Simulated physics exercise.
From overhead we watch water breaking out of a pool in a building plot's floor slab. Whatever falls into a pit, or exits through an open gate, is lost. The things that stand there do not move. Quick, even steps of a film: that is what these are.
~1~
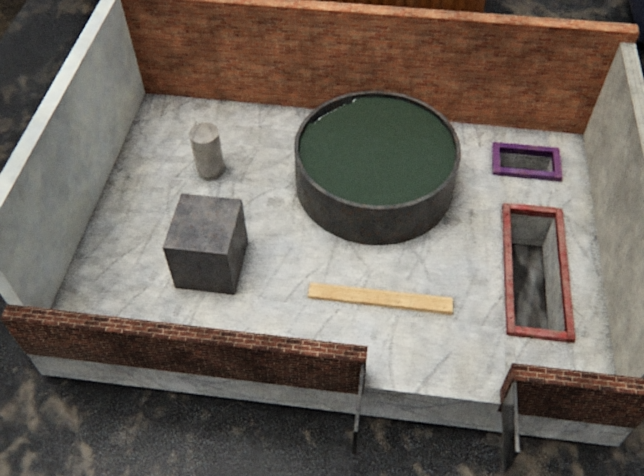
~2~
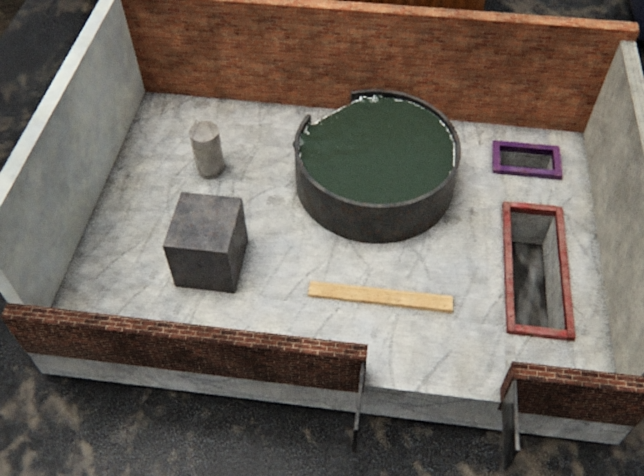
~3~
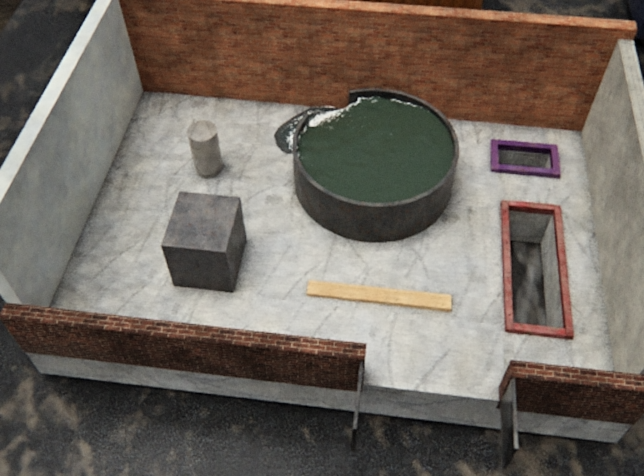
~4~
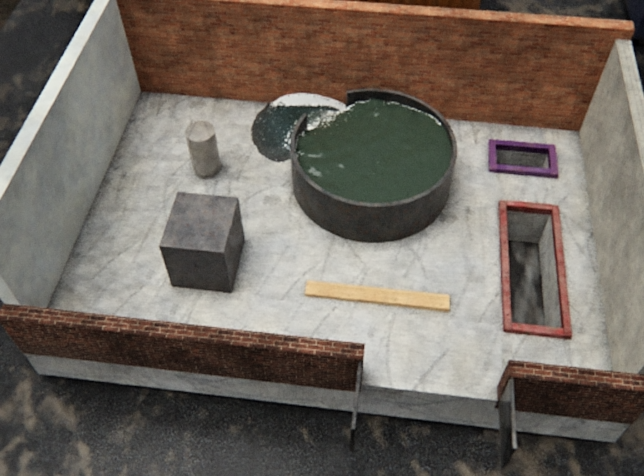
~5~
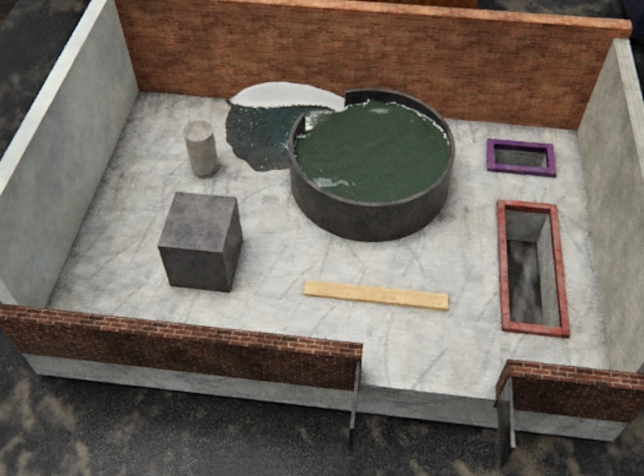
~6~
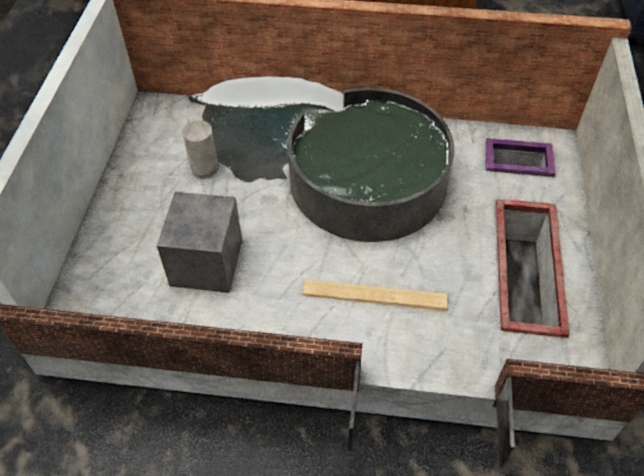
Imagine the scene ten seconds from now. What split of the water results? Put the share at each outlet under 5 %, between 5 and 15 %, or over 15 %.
My prediction: The gate is left holding a tiny amount - below five per cent. The purple pit is left holding a tiny amount - below five per cent. The red pit is left holding a tiny amount - below five per cent.
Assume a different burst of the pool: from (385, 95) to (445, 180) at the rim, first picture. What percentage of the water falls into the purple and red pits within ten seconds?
Approximately, purple takes 30 % and red takes 15 %.
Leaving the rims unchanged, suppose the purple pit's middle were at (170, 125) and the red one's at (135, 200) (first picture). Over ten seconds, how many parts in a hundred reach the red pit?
Red: 10 %.
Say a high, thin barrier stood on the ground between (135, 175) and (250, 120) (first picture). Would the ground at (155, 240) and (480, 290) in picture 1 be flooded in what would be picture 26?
Swamped, then spared.
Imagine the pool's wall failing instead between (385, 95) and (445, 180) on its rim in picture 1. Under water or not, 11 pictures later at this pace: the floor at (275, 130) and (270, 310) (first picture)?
Well, the first place ends up drenched, and the second one left untouched.
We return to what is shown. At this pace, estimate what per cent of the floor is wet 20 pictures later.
My best guess is some 45 %.
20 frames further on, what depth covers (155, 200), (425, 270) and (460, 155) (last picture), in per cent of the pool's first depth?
About 10, 0 and 2 percent, in that order.
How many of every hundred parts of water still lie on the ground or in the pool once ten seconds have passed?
Roughly 94 percent.
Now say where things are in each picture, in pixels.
The first picture shows the pool at (377, 149) is whole and still.
In the second picture, water pours out on the pool's far side and has run to a hidden place.
In the third picture, water pours out on the pool's far side and has run to (281, 141).
In the fourth picture, the front is at (272, 105), out from the gap on the pool's far side.
In the fifth picture, water pours out on the pool's far side and has run to (230, 101).
In the sixth picture, water pours out on the pool's far side and has run to (193, 98).
A moment on, water covers 20 % of the floor; the gate 0 %, the purple pit 0 %, the red pit 0 %.
Next, water covers 30 % of the floor; the gate 0 %, the purple pit 0 %, the red pit 0 %.
Then, water covers 45 % of the floor; the gate 0 %, the purple pit 0 %, the red pit 0 %.
Later, water covers 90 % of the floor; the gate 0 %, the purple pit 1 %, the red pit 0 %.
In the end, water covers 95 % of the floor; the gate 2 %, the purple pit 1 %, the red pit 2 %.
